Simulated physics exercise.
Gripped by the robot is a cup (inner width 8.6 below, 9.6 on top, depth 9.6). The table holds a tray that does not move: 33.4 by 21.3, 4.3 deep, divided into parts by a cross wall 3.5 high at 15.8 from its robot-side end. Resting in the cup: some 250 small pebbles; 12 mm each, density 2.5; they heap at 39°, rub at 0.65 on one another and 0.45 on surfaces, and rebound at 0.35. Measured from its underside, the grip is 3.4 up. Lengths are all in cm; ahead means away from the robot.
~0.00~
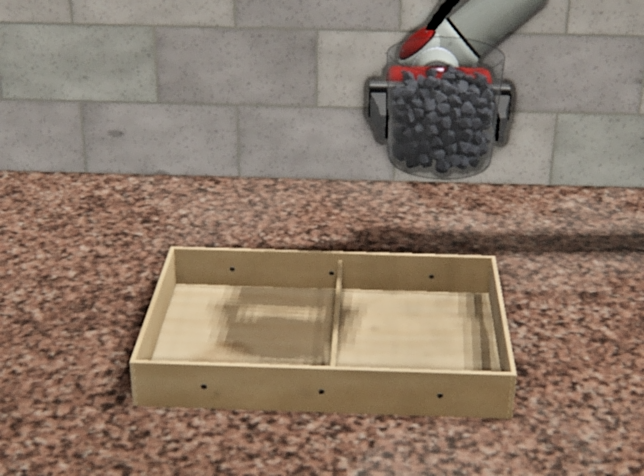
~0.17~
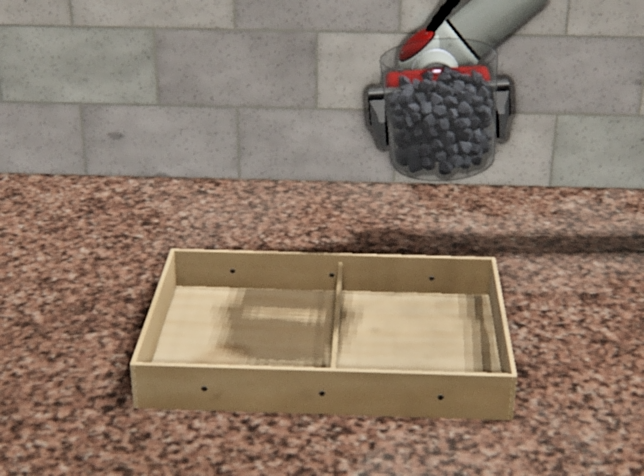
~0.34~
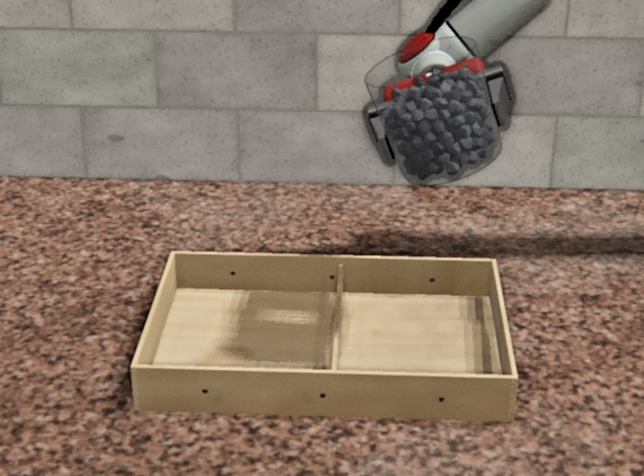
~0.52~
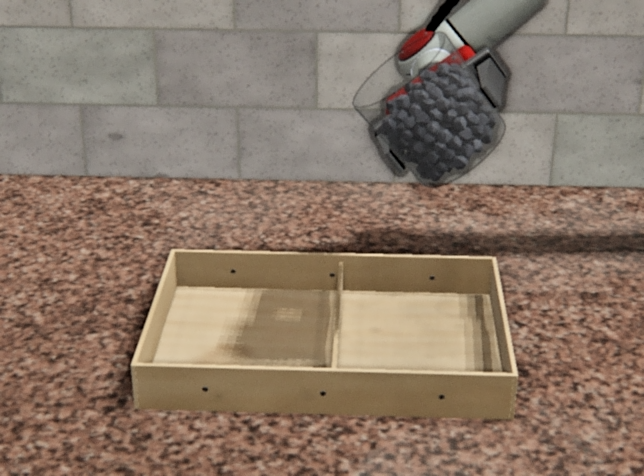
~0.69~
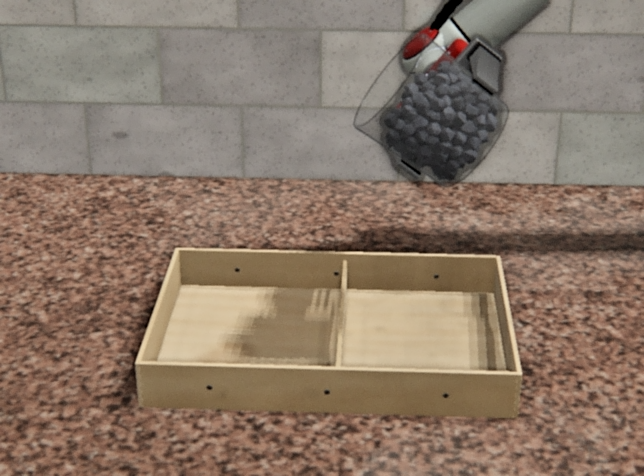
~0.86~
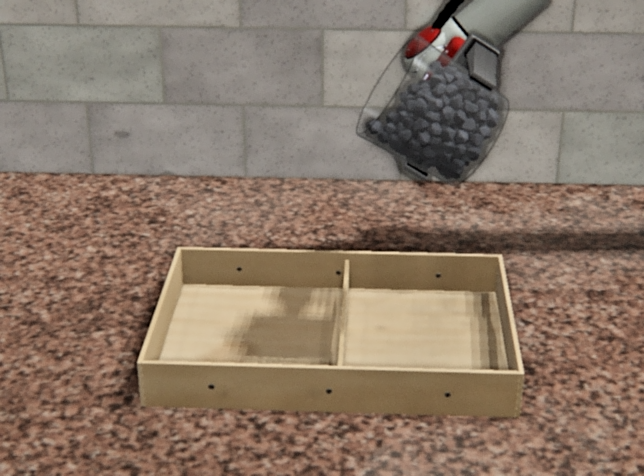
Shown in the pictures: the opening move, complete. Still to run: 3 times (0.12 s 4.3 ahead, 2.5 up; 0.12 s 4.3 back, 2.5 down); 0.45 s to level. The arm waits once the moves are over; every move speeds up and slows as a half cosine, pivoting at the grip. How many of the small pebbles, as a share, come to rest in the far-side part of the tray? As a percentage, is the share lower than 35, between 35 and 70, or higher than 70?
The share is between 35 and 70 per cent.
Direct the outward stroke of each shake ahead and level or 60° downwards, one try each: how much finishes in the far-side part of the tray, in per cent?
Near 25 and 0 percent respectively.
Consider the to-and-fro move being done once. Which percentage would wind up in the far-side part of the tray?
It would come to about 30 %.
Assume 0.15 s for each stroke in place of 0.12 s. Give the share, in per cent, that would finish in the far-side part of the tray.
I'd expect close to 25 per cent then.
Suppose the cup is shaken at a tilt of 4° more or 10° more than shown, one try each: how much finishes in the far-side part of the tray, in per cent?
They would come to near 60 and 70 per cent.
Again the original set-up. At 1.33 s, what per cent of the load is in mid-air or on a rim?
Roughly 14 percent.
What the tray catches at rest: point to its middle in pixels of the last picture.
Around (269, 332) in the last view.
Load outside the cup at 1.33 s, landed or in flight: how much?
Roughly 40 per cent by then.
After 1.33 s, tilted 58° forward, highest piece 27 above the table; 155 in the cup, 59 in the far-side part, 2 in the robot-side part, 36 in flight or on a rim.
After 1.80 s, tilted 31° forward, highest piece 27 above the table; 124 in the far-side part, 118 in the cup, 9 in the robot-side part, 1 on the table or floor.
After 2.23 s, level, highest piece 27 above the table; 124 in the far-side part, 118 in the cup, 9 in the robot-side part, 1 on the table or floor.
After 3.28 s, level, highest piece 27 above the table; 124 in the far-side part, 118 in the cup, 9 in the robot-side part, 1 on the table or floor.
At rest, 124 in the far-side part, 118 in the cup, 9 in the robot-side part, 1 on the table or floor. That is 49 % in the far-side part of the tray.
